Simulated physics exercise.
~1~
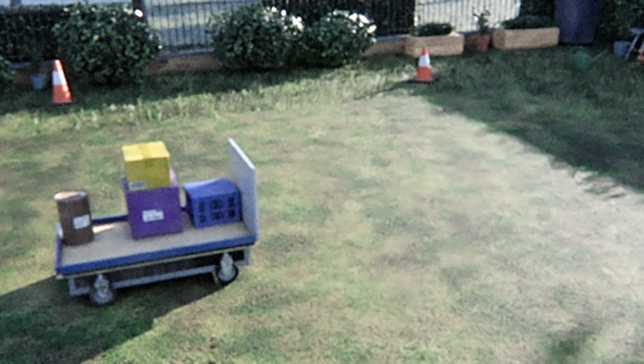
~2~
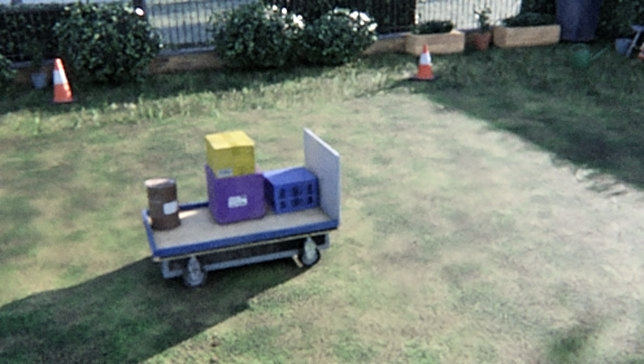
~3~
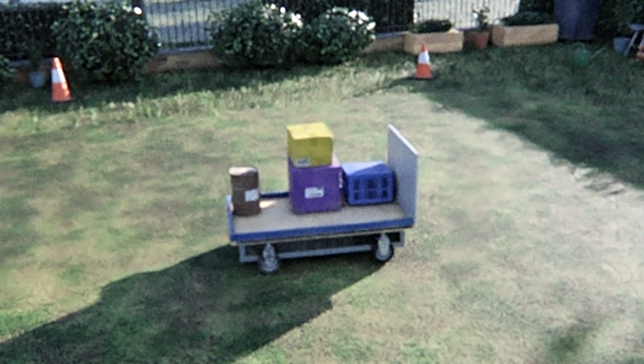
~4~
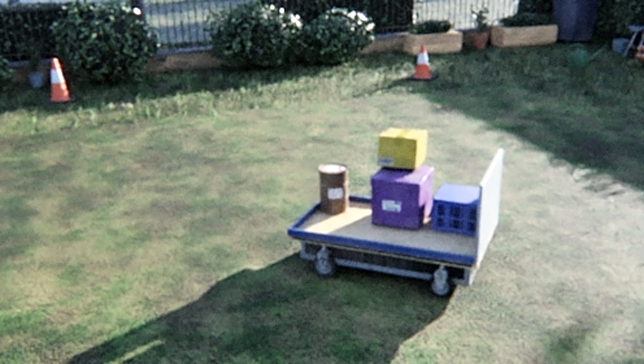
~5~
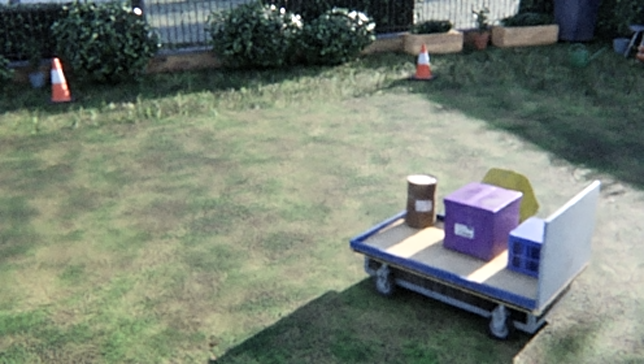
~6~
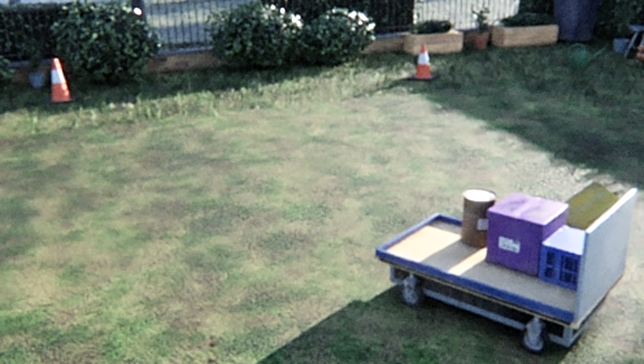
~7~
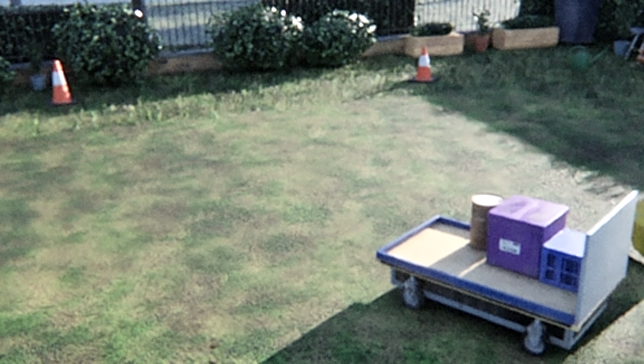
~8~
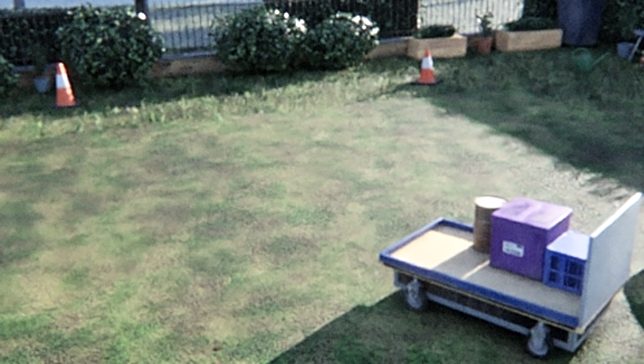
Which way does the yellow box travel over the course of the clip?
The yellow box moves to the right, first riding on the cart and then tumbling on in that direction after it comes off.
